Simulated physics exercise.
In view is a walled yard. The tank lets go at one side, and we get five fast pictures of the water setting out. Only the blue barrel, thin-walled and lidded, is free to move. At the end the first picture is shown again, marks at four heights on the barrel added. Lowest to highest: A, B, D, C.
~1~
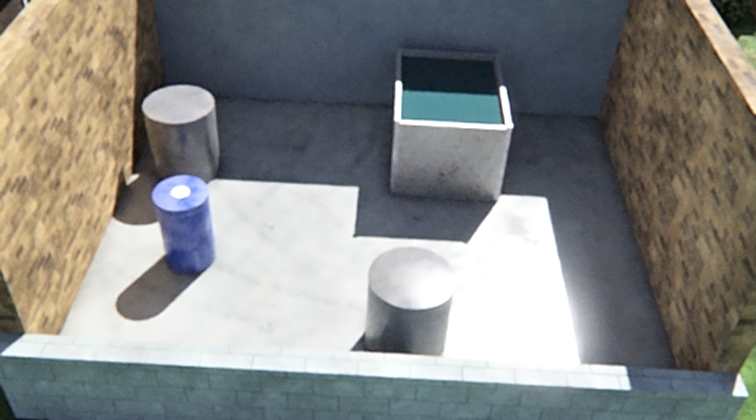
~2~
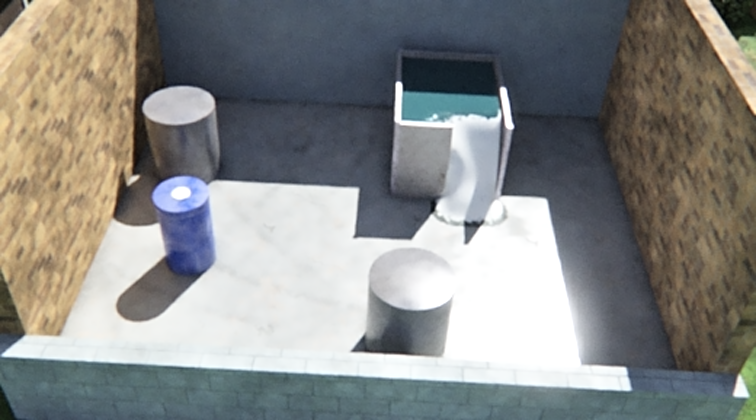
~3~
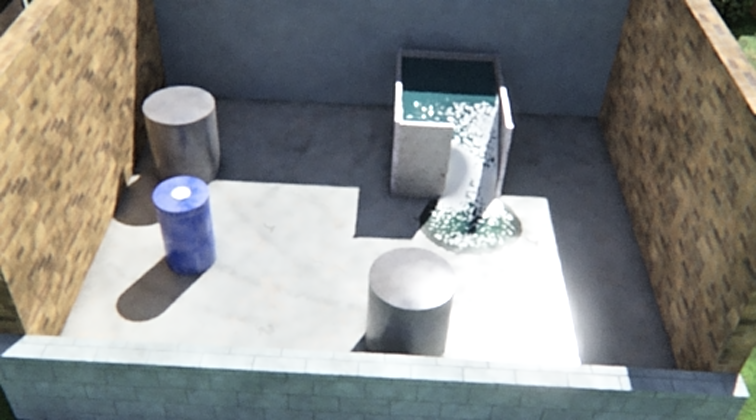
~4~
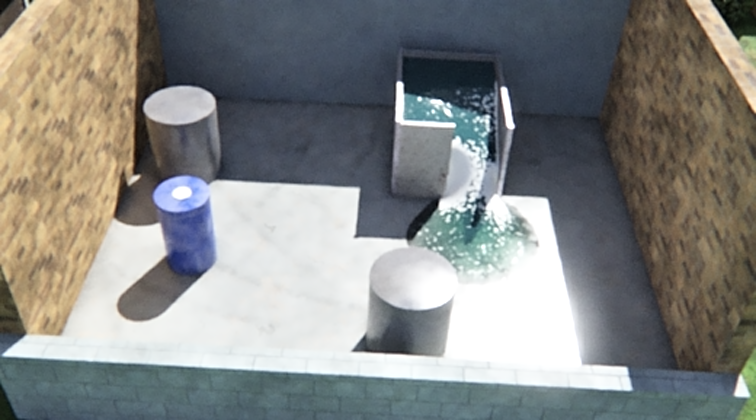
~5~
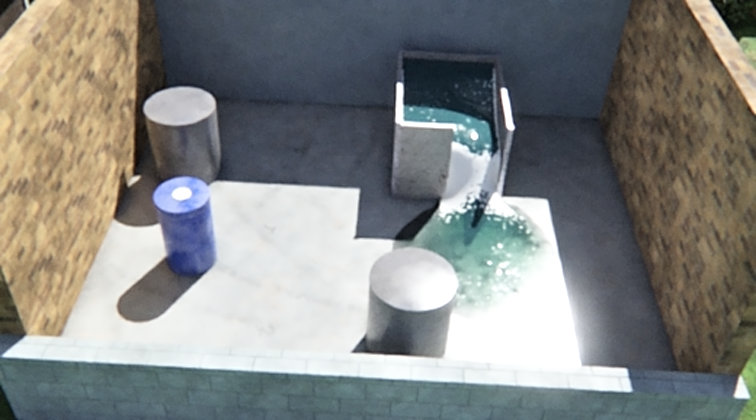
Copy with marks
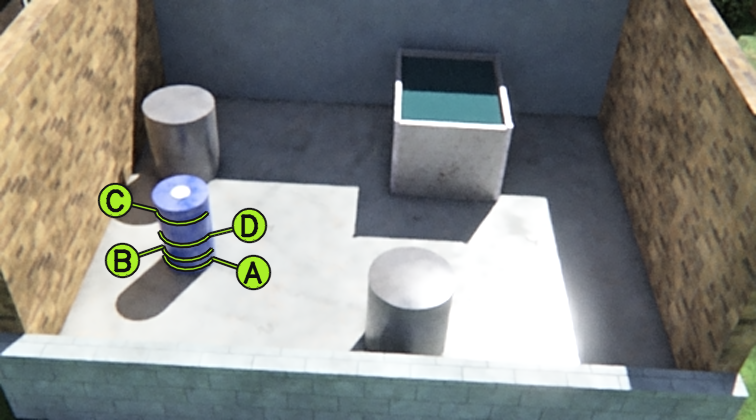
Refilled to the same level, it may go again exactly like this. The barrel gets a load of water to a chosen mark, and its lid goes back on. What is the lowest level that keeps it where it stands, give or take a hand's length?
A will do.
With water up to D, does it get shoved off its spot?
No.
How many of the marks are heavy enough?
All four.
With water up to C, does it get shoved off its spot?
No, that is safe.
In lime, A at (184, 269); B at (183, 260); C at (177, 223); D at (180, 245); from the bottom up A, B, D, C.
With A, it does not move.
With B, it does not move.
With C, it does not move.
With D, it does not move.
